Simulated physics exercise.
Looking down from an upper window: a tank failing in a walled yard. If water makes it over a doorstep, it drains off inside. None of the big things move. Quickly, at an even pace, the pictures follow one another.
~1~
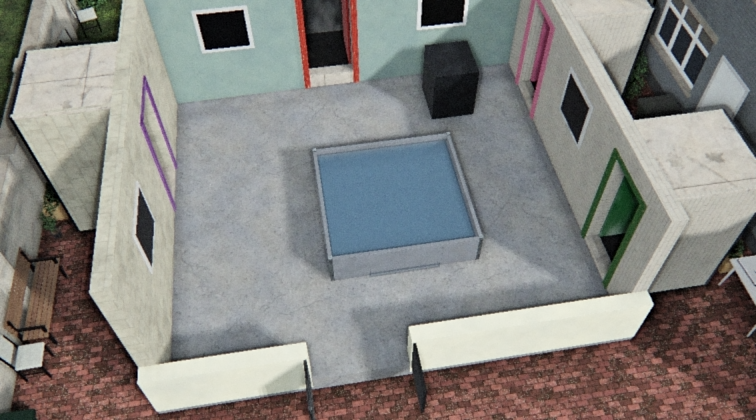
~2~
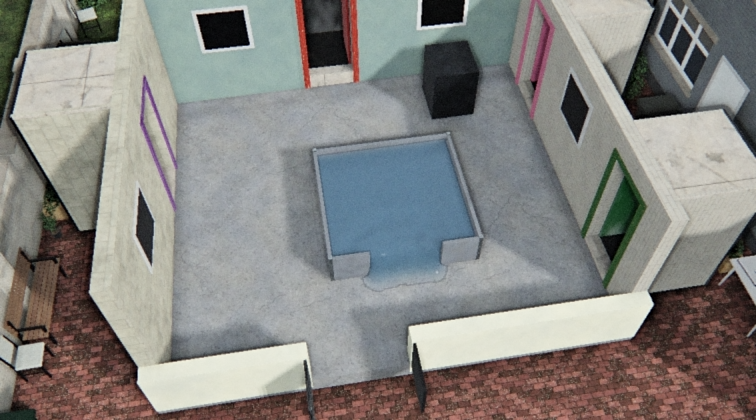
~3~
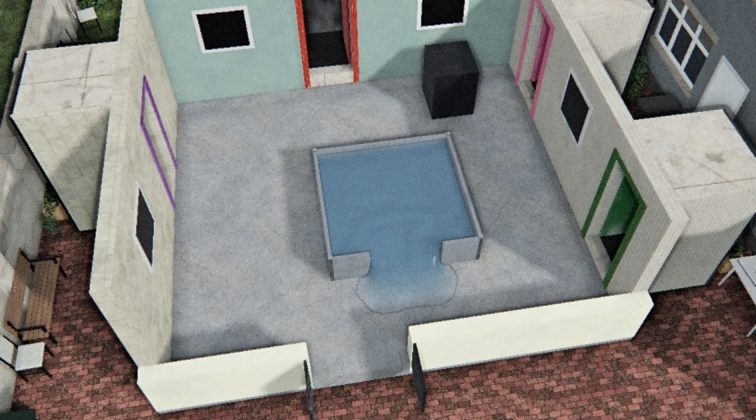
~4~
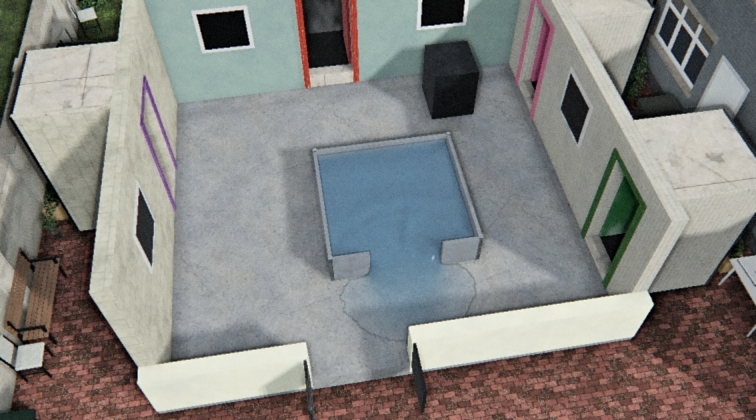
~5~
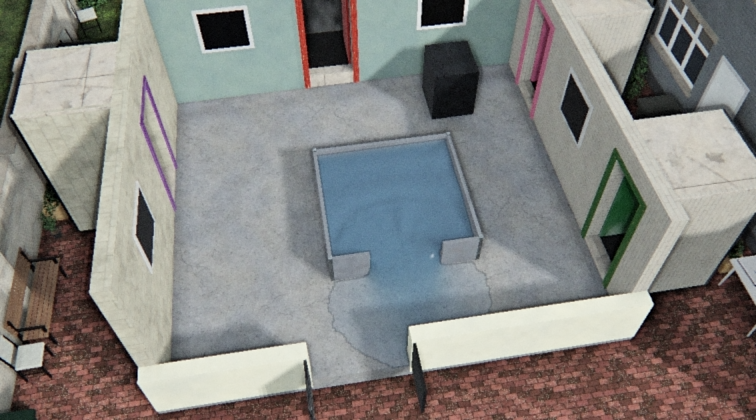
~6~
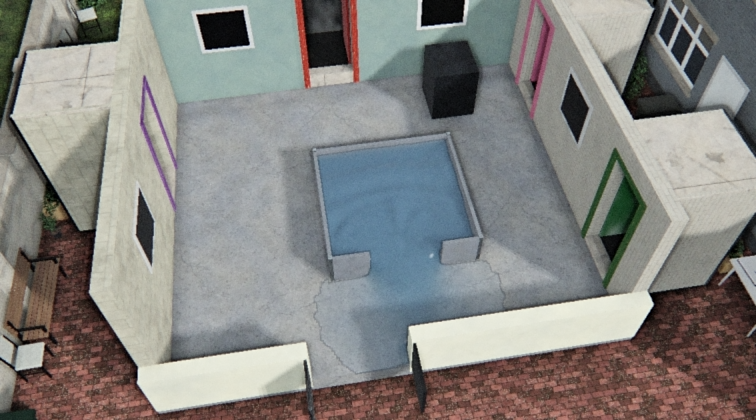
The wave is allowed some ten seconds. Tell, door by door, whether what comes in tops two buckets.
In the end the green door ends up over two buckets. The pink door ends up within two buckets. The purple door ends up within two buckets. The red door ends up within two buckets.
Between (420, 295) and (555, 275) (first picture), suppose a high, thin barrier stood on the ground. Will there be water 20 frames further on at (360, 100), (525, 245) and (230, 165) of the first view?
Point by point: First not reached, second submerged, third not reached.
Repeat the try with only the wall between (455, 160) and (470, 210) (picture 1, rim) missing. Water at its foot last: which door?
I'd go with the one in purple.
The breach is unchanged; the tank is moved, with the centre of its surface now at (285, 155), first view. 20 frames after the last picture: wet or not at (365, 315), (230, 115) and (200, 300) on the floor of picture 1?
First spot swamped, second bare, third swamped.
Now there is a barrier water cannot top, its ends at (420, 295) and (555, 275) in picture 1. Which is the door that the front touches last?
Result: The red-painted one.
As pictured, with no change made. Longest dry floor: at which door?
I'd go with the door marked red.
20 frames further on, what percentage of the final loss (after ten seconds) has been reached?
My guess would be around 50 percent.
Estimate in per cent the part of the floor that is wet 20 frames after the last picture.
I make it 25 per cent.
A moment on, water covers 10 % of the floor; the green door not reached, the pink door not reached, the purple door not reached, the red door not reached.
Next, water covers 20 % of the floor; the green door wet at the sill, nothing in, the pink door not reached, the purple door not reached, the red door not reached.
Then, water covers 25 % of the floor; the green door over two buckets in, the pink door not reached, the purple door not reached, the red door not reached.
Later, water covers 50 % of the floor; the green door far over two buckets in, the pink door wet at the sill, nothing in, the purple door not reached, the red door not reached.
In the end, water covers 80 % of the floor; the green door far over two buckets in, the pink door wet at the sill, nothing in, the purple door wet at the sill, nothing in, the red door wet at the sill, nothing in.
